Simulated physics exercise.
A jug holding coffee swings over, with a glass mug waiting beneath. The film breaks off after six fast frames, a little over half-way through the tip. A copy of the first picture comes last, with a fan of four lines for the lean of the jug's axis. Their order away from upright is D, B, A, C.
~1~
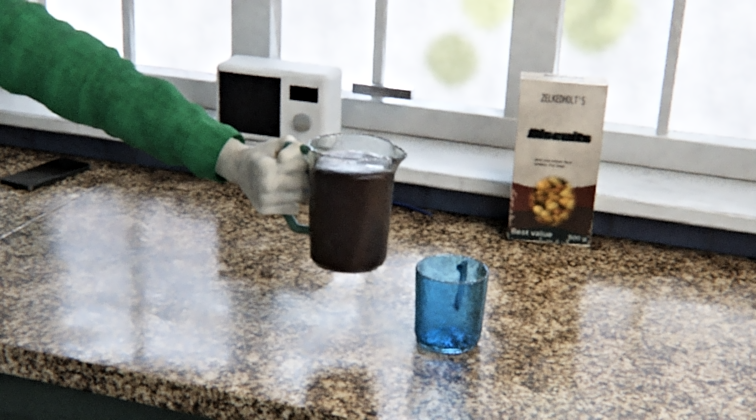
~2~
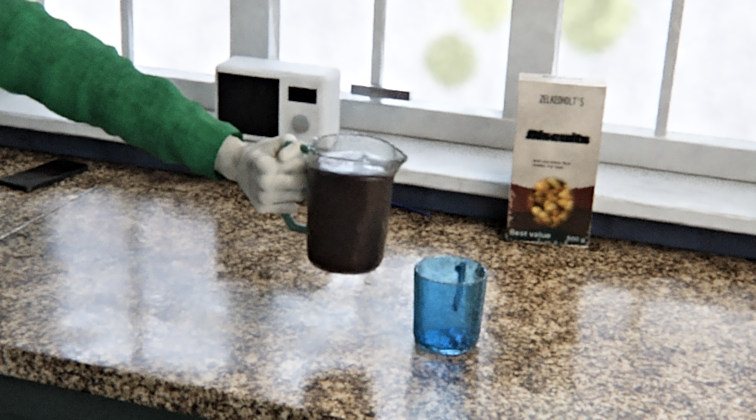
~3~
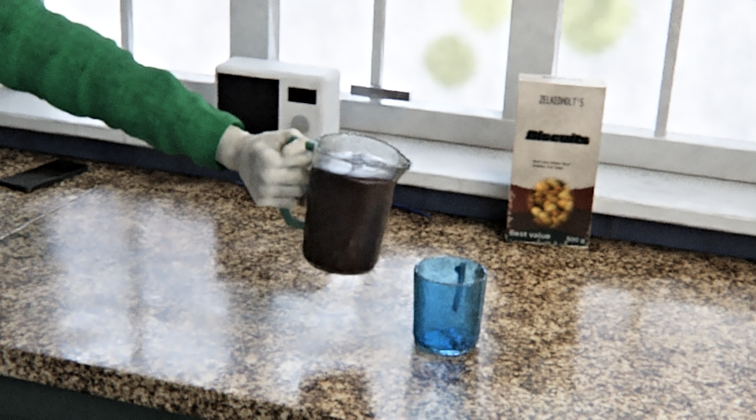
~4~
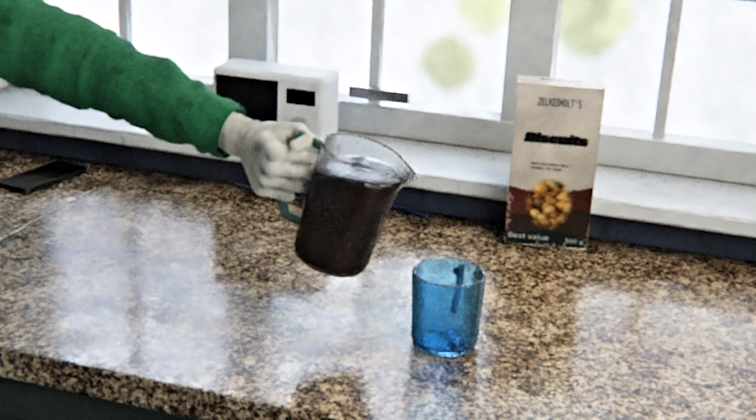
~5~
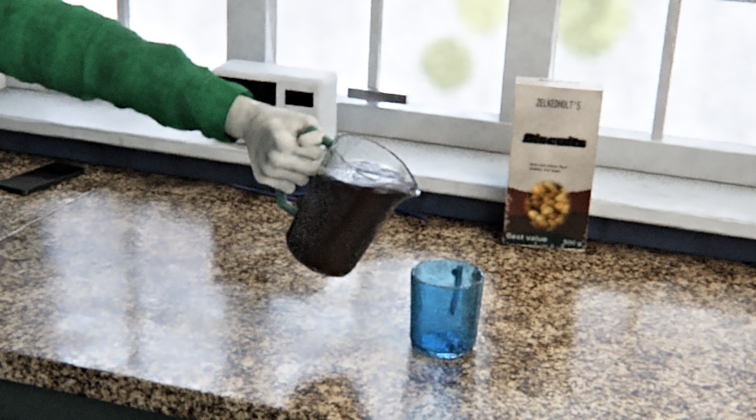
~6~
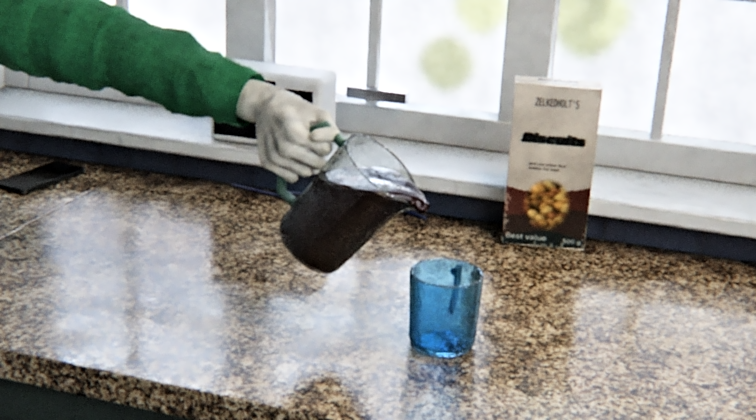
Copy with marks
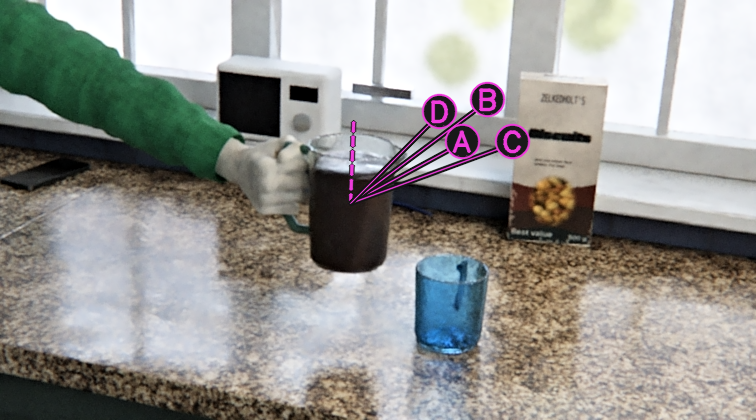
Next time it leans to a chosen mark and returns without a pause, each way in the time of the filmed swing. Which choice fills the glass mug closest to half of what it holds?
Go for A.
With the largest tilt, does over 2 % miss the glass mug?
No, it does not.
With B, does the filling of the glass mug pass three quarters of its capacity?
No, it does not.
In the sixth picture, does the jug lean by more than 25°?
Yes, it does.
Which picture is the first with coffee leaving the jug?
In picture 6.
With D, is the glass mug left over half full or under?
Under half.
In magenta, A at (448, 150); B at (475, 110); C at (497, 149); D at (428, 125).
With A, the glass mug ends with about 50 % of what it can hold.
With B, the glass mug ends with about 35 % of what it can hold.
With C, the glass mug ends with about 67 % of what it can hold.
With D, the glass mug ends with about 22 % of what it can hold.
